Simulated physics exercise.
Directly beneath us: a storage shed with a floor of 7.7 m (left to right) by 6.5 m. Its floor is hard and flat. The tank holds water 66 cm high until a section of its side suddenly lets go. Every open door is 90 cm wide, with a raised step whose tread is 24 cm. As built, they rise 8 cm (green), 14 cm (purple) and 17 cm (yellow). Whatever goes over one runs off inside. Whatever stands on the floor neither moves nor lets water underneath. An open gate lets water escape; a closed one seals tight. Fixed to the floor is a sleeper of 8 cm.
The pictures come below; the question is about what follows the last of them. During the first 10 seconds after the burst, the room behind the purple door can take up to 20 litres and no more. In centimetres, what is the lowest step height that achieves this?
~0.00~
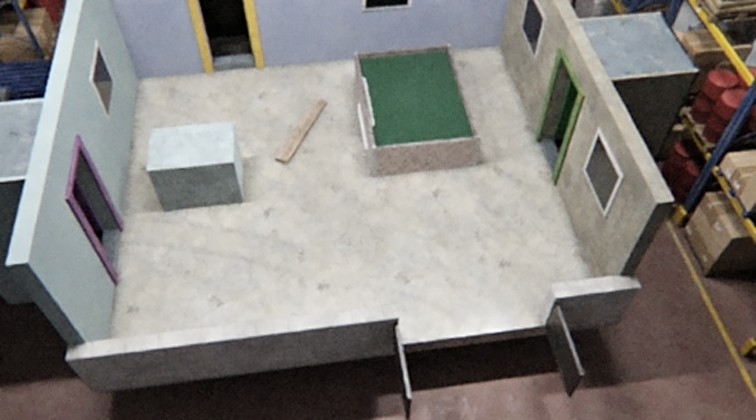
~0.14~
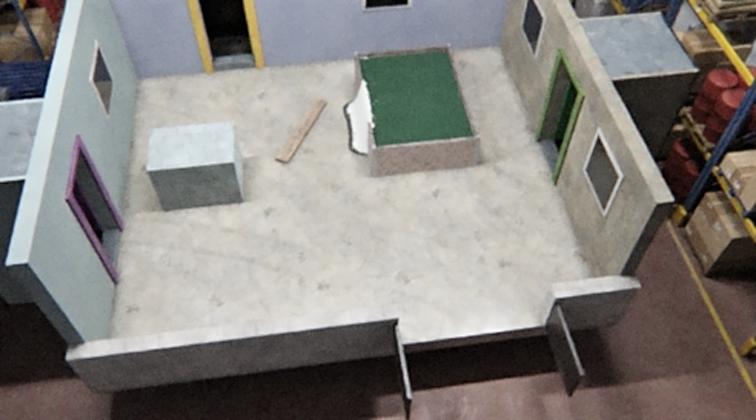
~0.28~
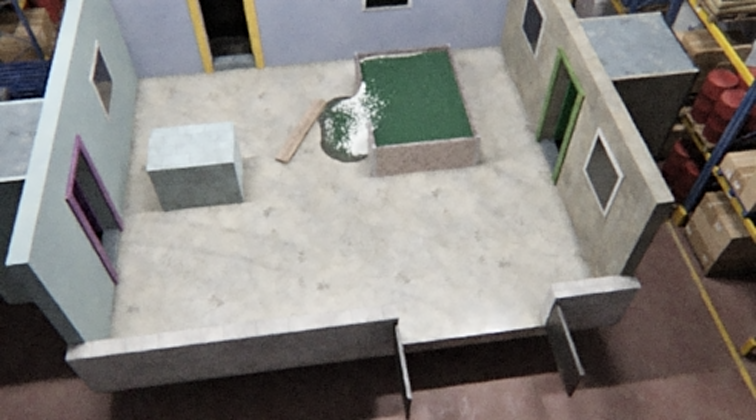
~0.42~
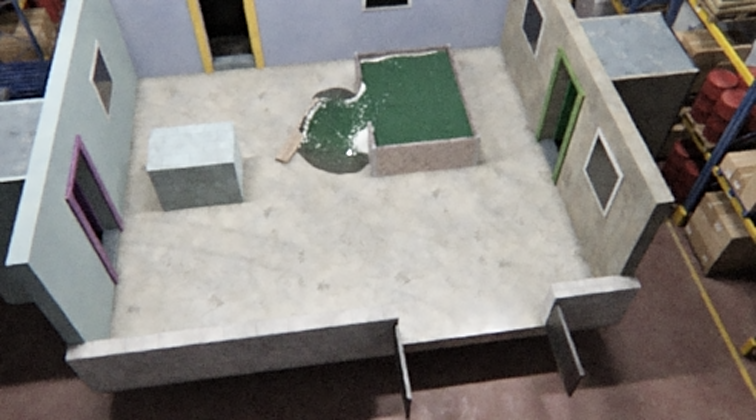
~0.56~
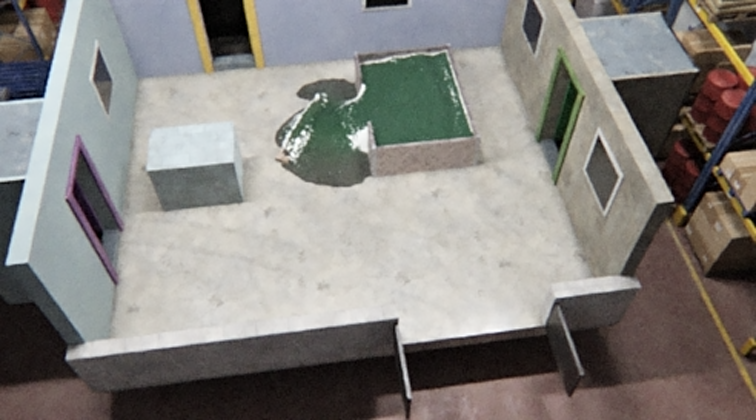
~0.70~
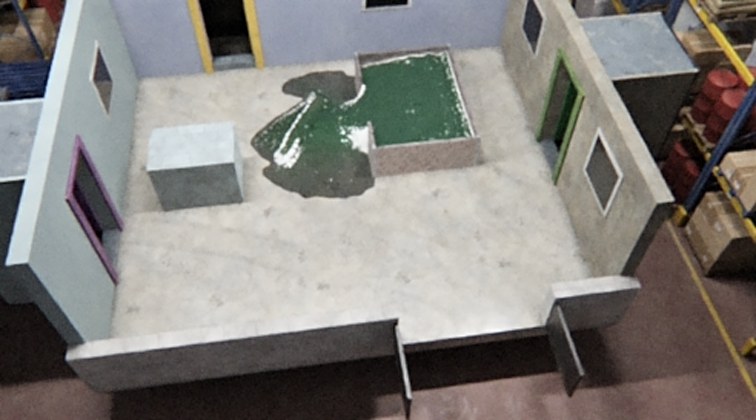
7.5 cm.
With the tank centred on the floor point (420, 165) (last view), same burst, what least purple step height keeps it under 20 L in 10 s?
Some 10.5 cm.
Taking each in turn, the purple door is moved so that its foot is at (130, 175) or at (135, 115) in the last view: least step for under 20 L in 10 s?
19 and 19 cm.
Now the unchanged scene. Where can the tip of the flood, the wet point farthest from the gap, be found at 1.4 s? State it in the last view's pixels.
Pixel close to (149, 160).
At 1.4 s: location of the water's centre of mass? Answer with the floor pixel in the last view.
The balance point sits at roughly (369, 127).
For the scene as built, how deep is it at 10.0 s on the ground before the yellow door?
Depth: Near 7.0 cm.
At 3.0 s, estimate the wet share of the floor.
I'd say near 50 percent.
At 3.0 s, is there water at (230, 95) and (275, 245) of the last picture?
First spot soaked, second spot soaked.
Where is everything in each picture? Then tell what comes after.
The tank at (414, 97) is whole and still, 66 cm deep; the purple door at (99, 218) is dry, in the first picture.
The front is at (352, 146), 0.3 m from the gap at (366, 117); 0.3 m2 of floor is wet, 66 cm left at the back, in the second picture.
The gap is at (366, 119), the front 0.8 m out at (327, 148); the back of the tank holds 66 cm, in the third picture.
Water pours out at (366, 119) and has run 1.3 m, to (301, 149); about 11 cm deep outside, 66 cm at the back, in the fourth picture.
Water pours out at (366, 119) and has run 1.7 m, to (281, 144); about 9 cm deep outside, 58 cm at the back, in the fifth picture.
The front is at (256, 144), 2.1 m from the gap at (366, 119); 4.3 m2 of floor is wet, 55 cm left at the back; 3.0 m in a straight line remain to the purple door at (99, 218), in the sixth picture.
After 1.4 s water covers 25 % of the floor, deepest (37 cm) near (358, 125); it has not reached the purple door.
After 3.0 s water covers 50 % of the floor, deepest (33 cm) near (135, 115); 2 cm at the purple door, 0 litres in over its 14 cm step.
After 10.0 s water covers 90 % of the floor, deepest (10 cm) near (348, 336); 8 cm at the purple door, 1 litre in over its 14 cm step.
At the purple door as built, the water arrived by 2.6 s and peaked near 11 cm at 5.4 s.
With a step of 6.5 cm, 27 litres would have come in within the 10 s; with 8.5 cm, 12 litres. So under 20 litres takes about 7.5 cm.
